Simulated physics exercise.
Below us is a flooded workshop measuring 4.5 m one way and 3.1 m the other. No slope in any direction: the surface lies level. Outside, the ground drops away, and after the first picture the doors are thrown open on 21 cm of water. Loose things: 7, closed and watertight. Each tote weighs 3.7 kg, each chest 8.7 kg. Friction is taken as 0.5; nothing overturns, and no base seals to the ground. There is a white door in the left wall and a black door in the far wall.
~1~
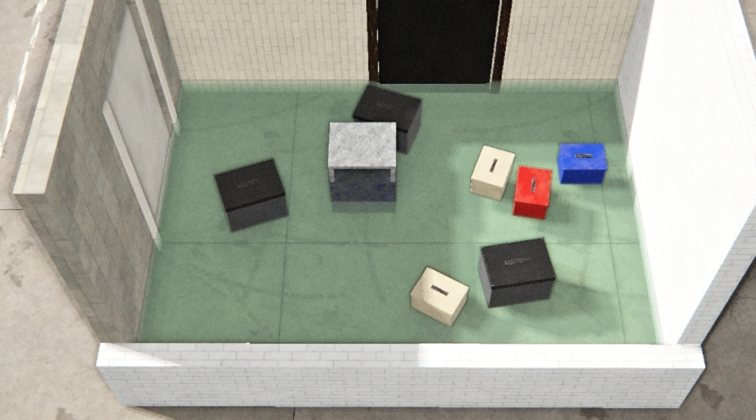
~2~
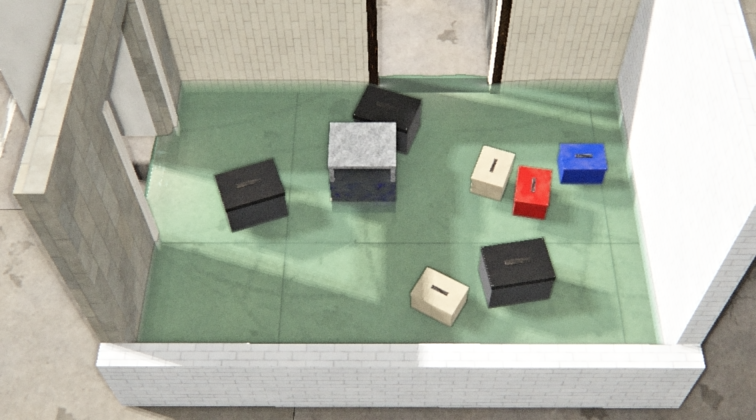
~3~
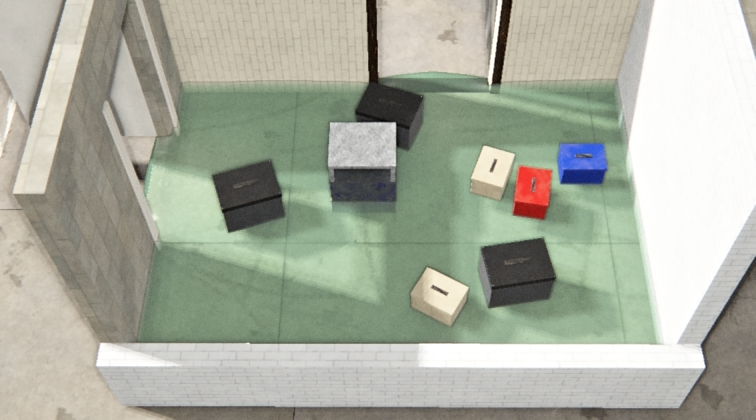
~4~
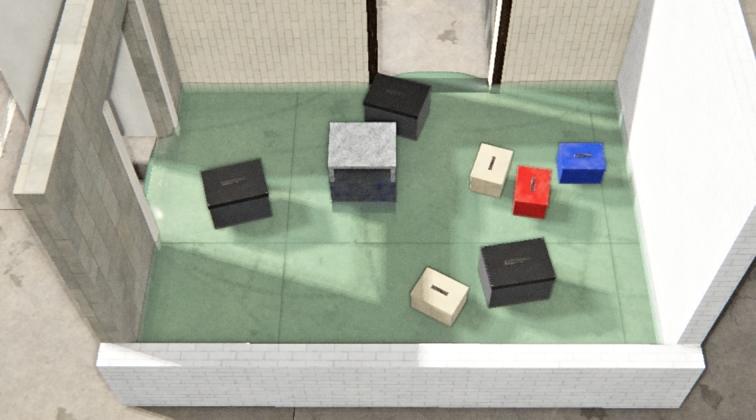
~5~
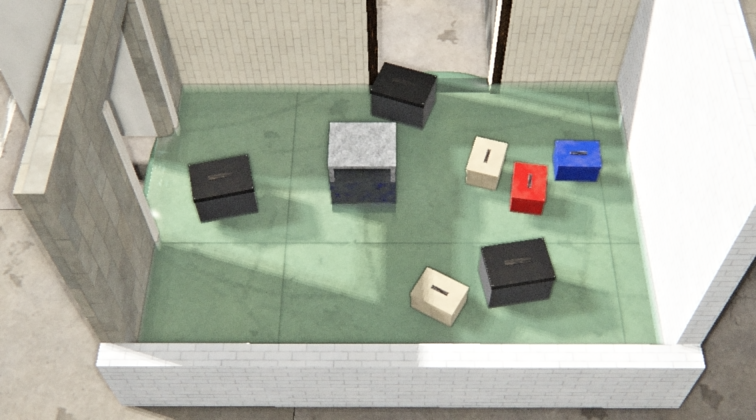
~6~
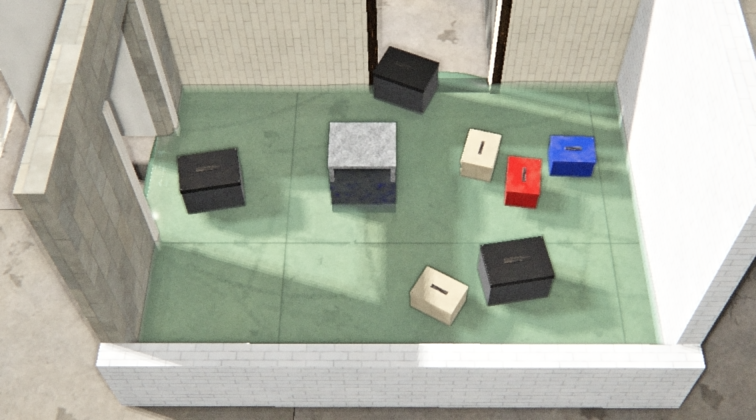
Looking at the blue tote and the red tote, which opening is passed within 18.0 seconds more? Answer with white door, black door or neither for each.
The blue tote - black doorway, the red tote - black doorway.
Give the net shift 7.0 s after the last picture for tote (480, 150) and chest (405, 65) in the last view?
Respectively: Washed out and gone out.
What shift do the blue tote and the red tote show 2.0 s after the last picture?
About 60 and 80 cm by then.
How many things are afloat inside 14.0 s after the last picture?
It comes to 2.
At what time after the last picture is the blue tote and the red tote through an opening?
Roughly 5.5 s and 4.5 s.
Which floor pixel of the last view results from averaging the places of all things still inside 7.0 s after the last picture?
I'd put it close to (401, 258) in the last view.
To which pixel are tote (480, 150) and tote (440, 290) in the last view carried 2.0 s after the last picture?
Roughly (431, 89), then roughly (404, 277).
Then, 2.0 s after the last picture the blue tote is near (544, 120), 0.6 m from its start, afloat; the red tote is near (488, 136), 0.7 m from its start, afloat; 2 of 7 are out; 5 afloat.
Then, 7.0 s after the last picture the blue tote has gone out by the black door; the red tote has gone out by the black door; 5 of 7 are out; 2 afloat.
Then, 14.0 s after the last picture the blue tote has gone out by the black door; the red tote has gone out by the black door; 5 of 7 are out; 2 afloat.
Then, 18.0 s after the last picture the blue tote has gone out by the black door; the red tote has gone out by the black door; 7 of 7 are out; 0 afloat.
